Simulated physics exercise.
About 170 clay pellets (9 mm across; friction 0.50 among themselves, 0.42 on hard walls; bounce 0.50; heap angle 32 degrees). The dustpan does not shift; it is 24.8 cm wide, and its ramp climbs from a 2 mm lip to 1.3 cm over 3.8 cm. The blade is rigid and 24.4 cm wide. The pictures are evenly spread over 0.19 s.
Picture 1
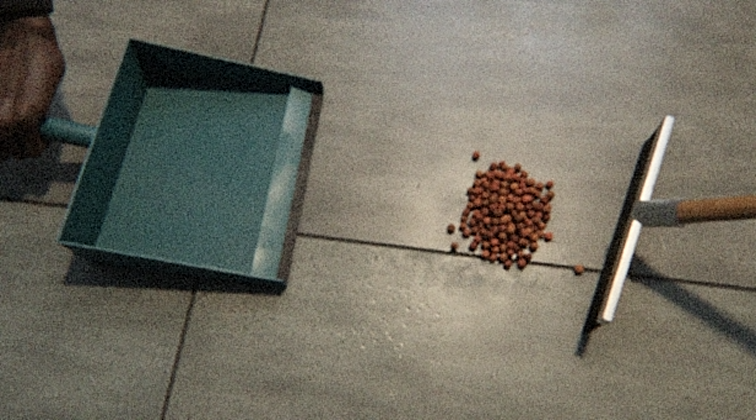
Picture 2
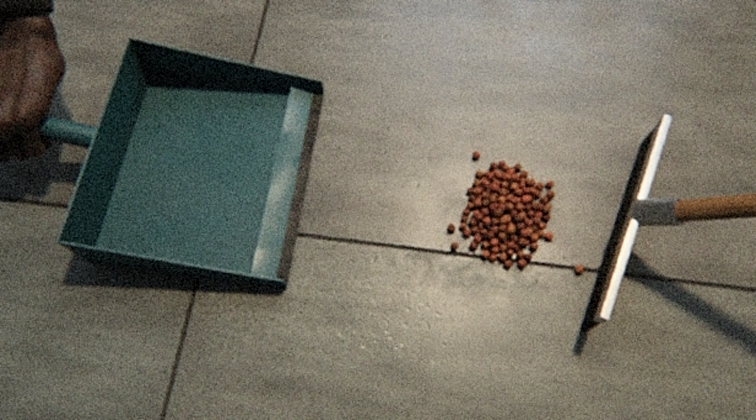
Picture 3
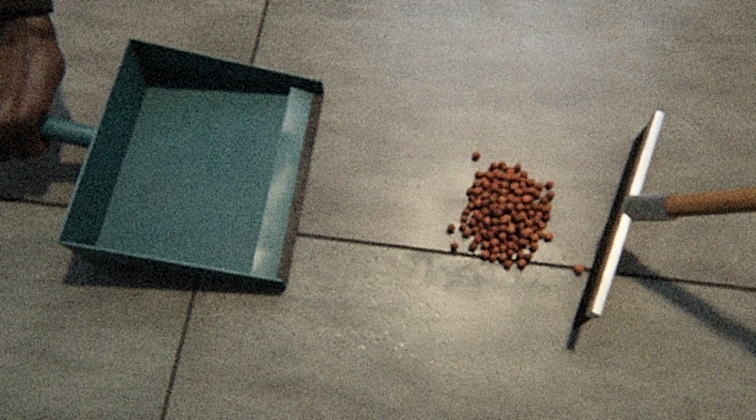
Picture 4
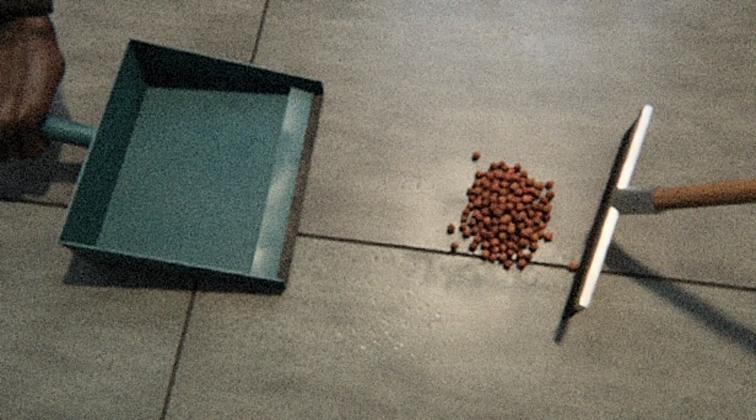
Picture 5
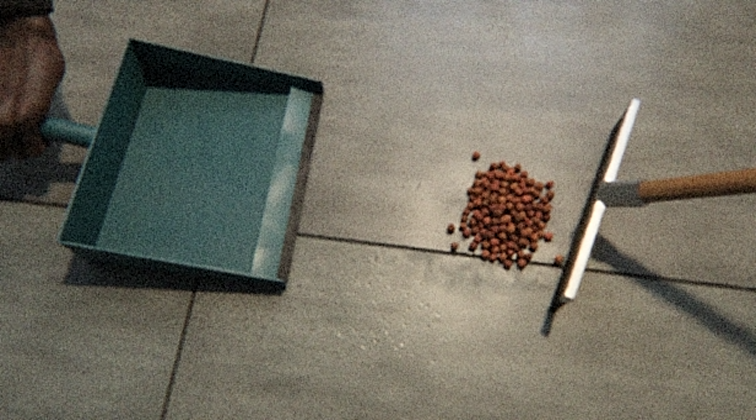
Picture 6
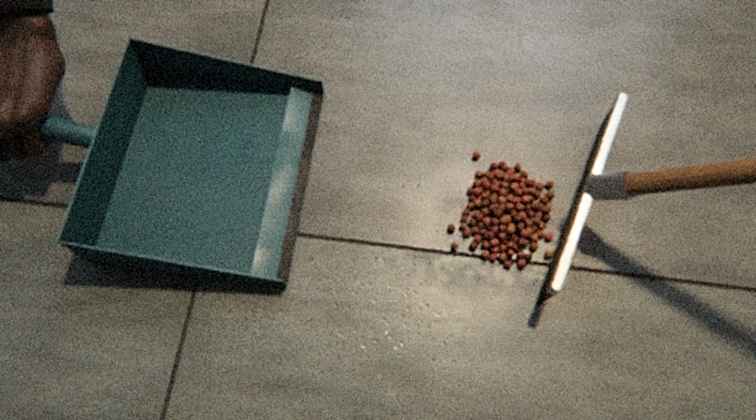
A wooden-handled blade slides left across grey tiles to the edge of a reddish-brown pellet pile.
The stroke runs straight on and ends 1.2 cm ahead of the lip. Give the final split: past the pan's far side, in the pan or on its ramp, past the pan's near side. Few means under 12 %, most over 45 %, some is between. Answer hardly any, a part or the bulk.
Far side: A part, pan: A part, near side: Hardly any.
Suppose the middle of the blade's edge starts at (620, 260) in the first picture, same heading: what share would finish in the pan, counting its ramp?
About 15 per cent.
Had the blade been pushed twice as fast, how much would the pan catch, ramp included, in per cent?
Then about 20 per cent.
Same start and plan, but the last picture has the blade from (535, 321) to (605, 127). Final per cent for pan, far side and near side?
Pan 0, far 0, near 0.
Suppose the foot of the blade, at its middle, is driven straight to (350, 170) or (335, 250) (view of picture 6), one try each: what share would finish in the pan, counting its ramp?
Some 10 and 0 per cent.
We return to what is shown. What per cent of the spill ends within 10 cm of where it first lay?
About 5 per cent.
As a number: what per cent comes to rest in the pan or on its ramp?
Roughly 15 per cent.
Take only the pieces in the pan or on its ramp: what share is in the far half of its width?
Roughly 100 per cent.
Then, 0.36 s after the last picture, middle of the blade 18 cm from the lip; 0 % over the lip, far side 0 %, near side 0 %.
Then, 0.60 s after the last picture, middle of the blade 10 cm from the lip; 0 % over the lip, far side 5 %, near side 0 %.
Then, 0.95 s after the last picture, middle of the blade 5 cm from the lip; 20 % over the lip, far side 25 %, near side 0 %.
In the end, far side 25 %, pan 15 %, near side 0 %, in front of the lip or behind the blade 60 %.
